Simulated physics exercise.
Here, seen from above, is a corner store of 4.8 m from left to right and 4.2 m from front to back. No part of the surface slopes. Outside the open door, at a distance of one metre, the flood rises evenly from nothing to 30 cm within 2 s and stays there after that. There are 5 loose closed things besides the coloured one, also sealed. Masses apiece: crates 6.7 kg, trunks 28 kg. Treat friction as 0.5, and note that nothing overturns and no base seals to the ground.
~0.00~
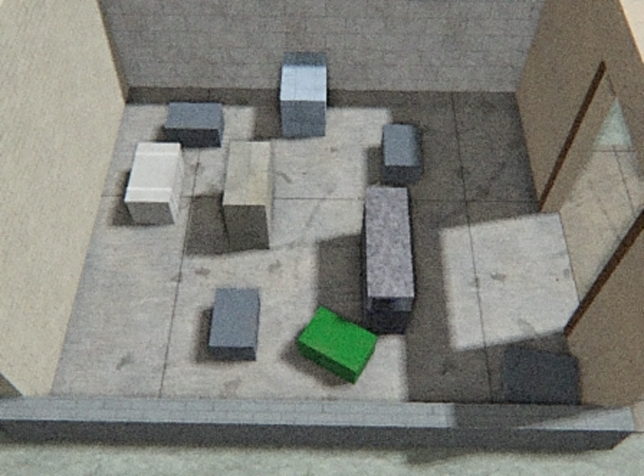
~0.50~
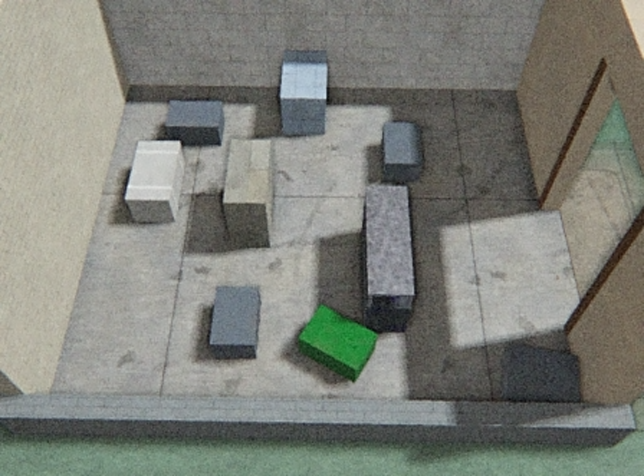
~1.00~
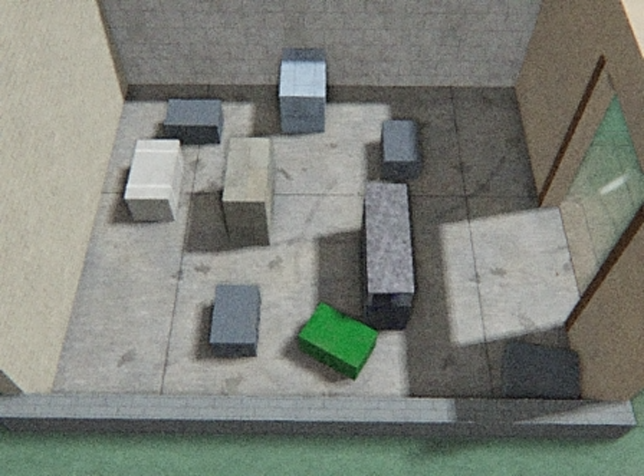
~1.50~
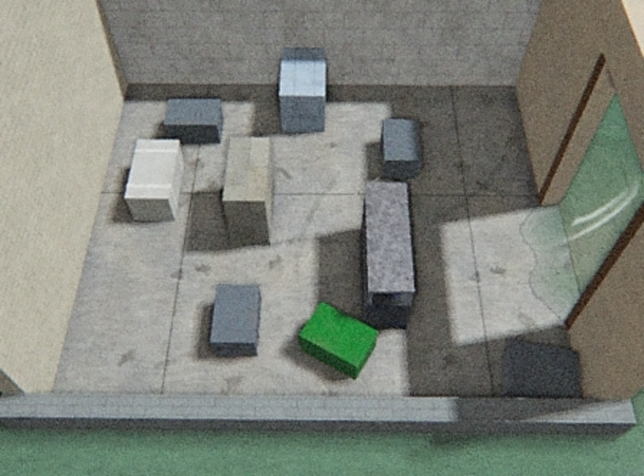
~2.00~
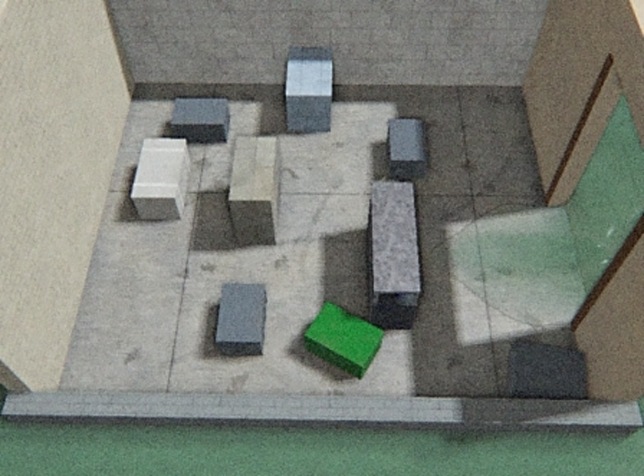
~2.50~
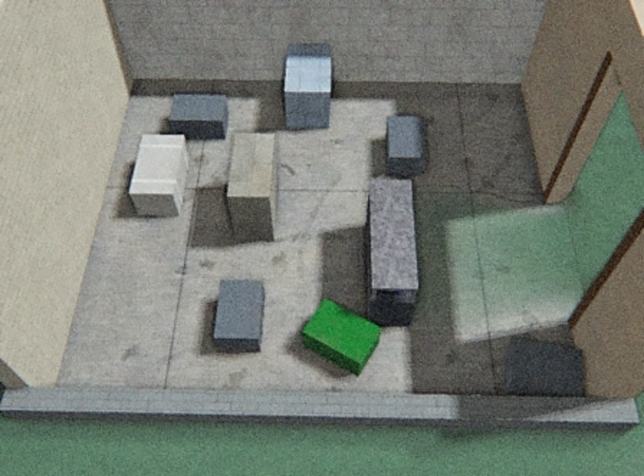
A walled room with a pale concrete floor is seen from high above, an open doorway in its right wall. A bright green crate sits near the front beside a long speckled grey block, with grey, white, beige and pale blue boxes around them. Greenish water appears outside, then enters through the doorway and spreads leftward across the floor, while the boxes stay put and the view shifts very slightly.
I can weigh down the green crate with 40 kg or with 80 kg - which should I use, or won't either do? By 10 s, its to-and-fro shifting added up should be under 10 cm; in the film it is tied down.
Go with the lighter one.
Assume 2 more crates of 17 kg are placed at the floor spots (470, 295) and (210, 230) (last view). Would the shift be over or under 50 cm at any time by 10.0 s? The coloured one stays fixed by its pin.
Result, in order - exceeds it; falls shy.
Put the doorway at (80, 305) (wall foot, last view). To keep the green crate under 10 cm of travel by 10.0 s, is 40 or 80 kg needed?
In that case only the heavier option works.
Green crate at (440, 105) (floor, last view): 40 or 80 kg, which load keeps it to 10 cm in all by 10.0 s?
Looking at the loads, only the heavier keeps it.
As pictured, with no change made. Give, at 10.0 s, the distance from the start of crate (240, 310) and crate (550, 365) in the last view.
In turn: 60 cm, 20 cm.
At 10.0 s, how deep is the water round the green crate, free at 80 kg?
Close to 10 cm deep.
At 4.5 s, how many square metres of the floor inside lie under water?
I'd put it close to 13 m2.
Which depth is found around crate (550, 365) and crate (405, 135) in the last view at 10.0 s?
Depths: Near 16 cm, then near 13 cm.
After 3.5 s the green crate would be 0 cm from its start with 40 kg and 0 cm from its start with 80 kg; 2 cm of water round it then.
After 4.5 s the green crate would be 0 cm from its start with 40 kg and 0 cm from its start with 80 kg; 5 cm of water round it then.
After 7.0 s the green crate would be 0 cm from its start with 40 kg and 0 cm from its start with 80 kg; 7 cm of water round it then.
After 10.0 s the green crate would be 0 cm from its start with 40 kg and 0 cm from its start with 80 kg; 10 cm of water round it then.
